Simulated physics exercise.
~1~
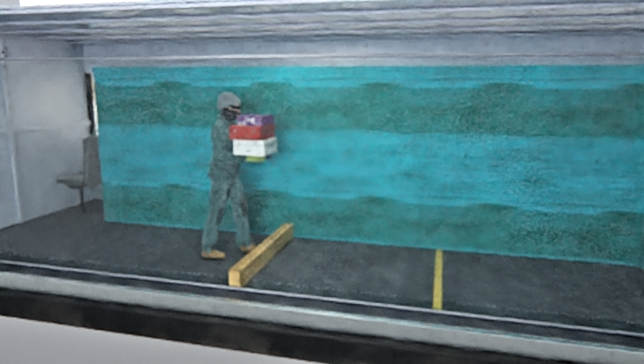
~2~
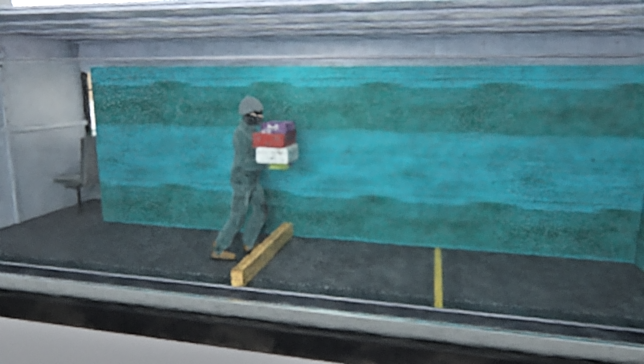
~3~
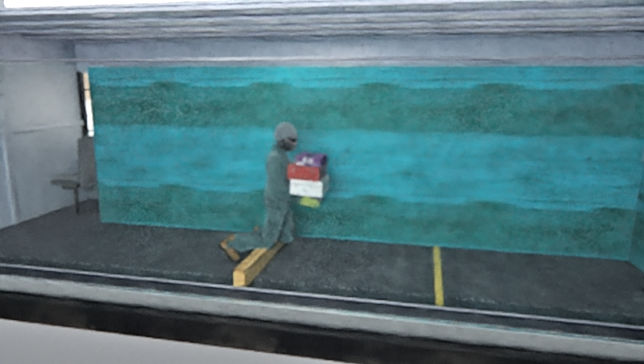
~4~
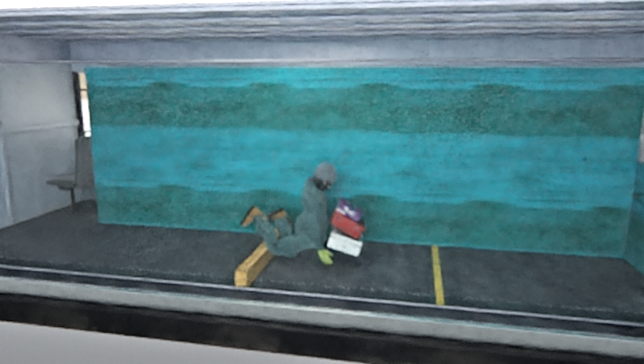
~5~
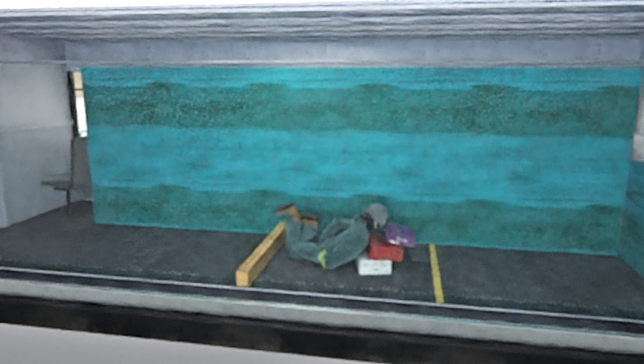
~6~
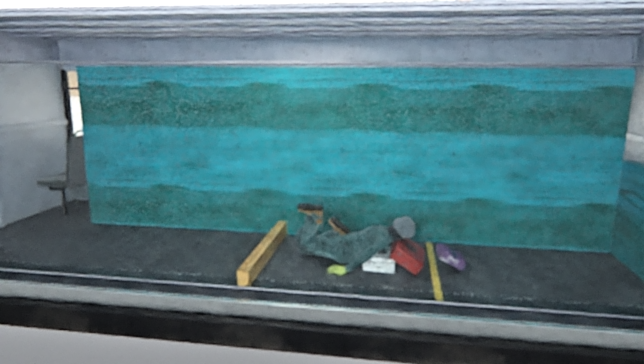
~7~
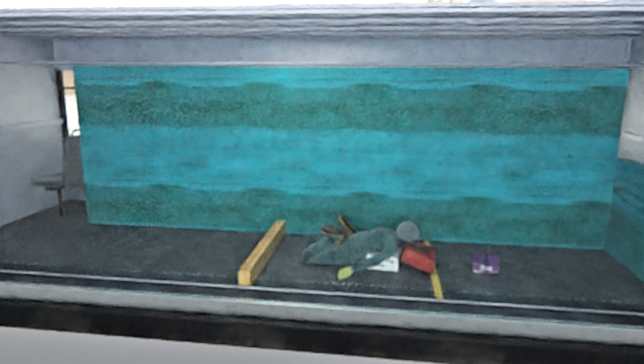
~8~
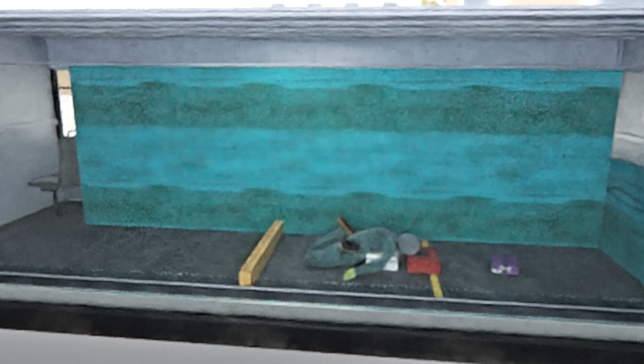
The video shows a gray-clad figure carrying stacked red, white and purple boxes rightward, tripping over a low yellow rail and falling forward. The boxes scatter, and the purple one slides beyond the yellow line, while the red and white ones stop short of it beside the sprawled figure.
